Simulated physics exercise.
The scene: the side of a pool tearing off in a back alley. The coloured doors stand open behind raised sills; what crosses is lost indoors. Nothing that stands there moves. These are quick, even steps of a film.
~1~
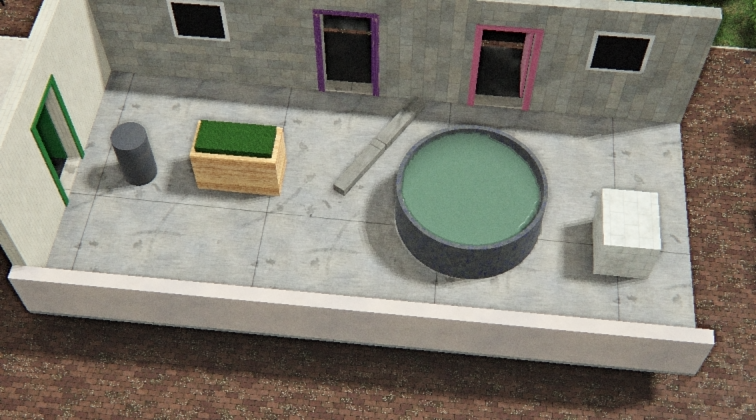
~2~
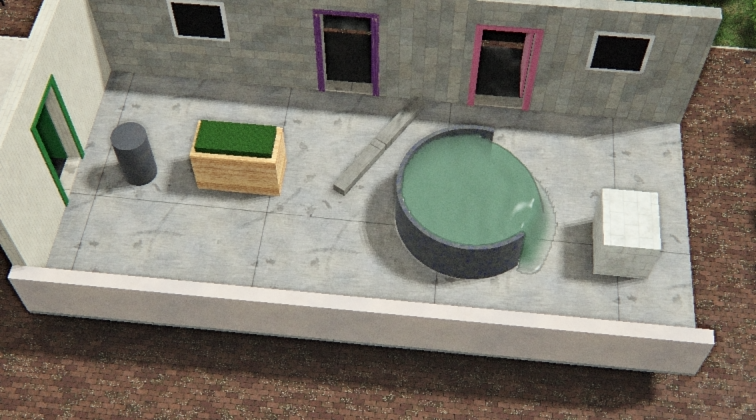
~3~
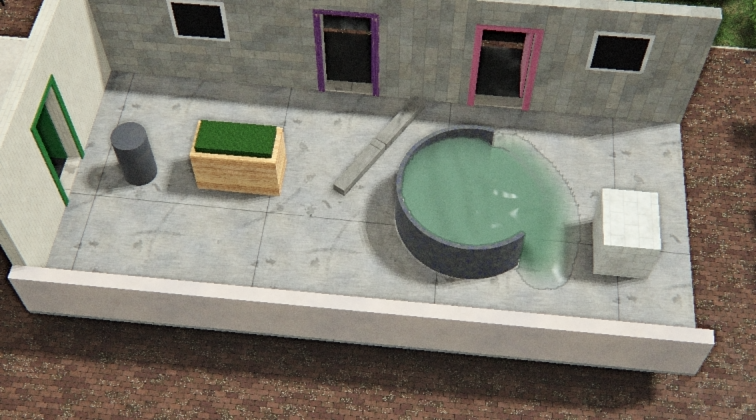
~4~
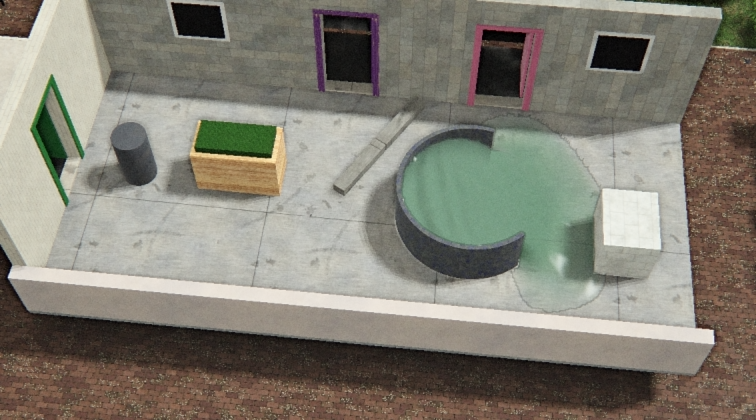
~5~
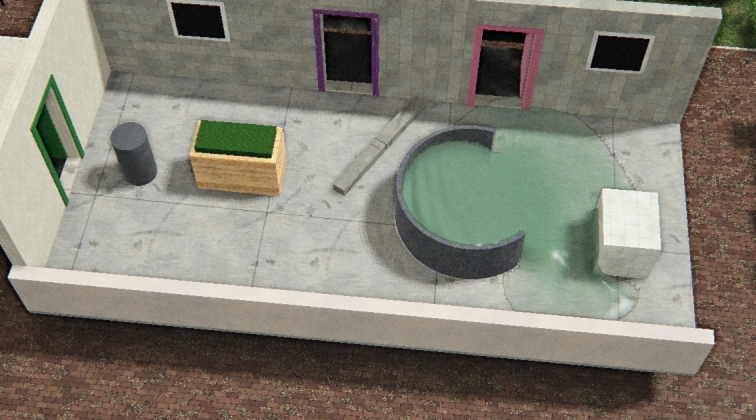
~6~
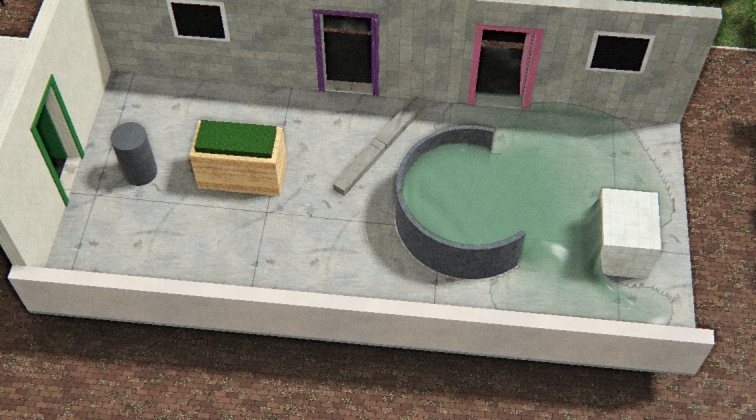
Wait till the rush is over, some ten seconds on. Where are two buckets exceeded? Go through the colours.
In the end: The pink door takes more than that; the purple door stays under that; the green door stays under that.
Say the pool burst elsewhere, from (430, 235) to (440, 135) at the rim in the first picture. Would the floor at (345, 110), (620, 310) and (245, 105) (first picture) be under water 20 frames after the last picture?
One after the other: Wet, dry, under water.
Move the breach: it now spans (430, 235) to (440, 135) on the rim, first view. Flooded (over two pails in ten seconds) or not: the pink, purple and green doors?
Then: The pink door lets more in; the purple door floods; the green door passes that mark.
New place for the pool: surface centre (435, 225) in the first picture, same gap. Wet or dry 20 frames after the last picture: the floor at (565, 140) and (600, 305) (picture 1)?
As listed: Wet, awash.
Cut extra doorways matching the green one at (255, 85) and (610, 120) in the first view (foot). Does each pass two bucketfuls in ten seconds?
In turn: Keeps below it, lets more in.
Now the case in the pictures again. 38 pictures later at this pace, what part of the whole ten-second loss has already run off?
Near 85 in a hundred.
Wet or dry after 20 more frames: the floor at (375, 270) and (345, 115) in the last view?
In turn: Under water, free of water.
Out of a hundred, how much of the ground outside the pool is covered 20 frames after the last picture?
Some 40 per cent.
A moment on, water covers 25 % of the floor; the pink door over two buckets in, the purple door not reached, the green door not reached.
Next, water covers 30 % of the floor; the pink door over two buckets in, the purple door not reached, the green door not reached.
Then, water covers 40 % of the floor; the pink door over two buckets in, the purple door not reached, the green door not reached.
Later, water covers 55 % of the floor; the pink door over two buckets in, the purple door not reached, the green door not reached.
In the end, water covers 55 % of the floor; the pink door over two buckets in, the purple door not reached, the green door not reached.
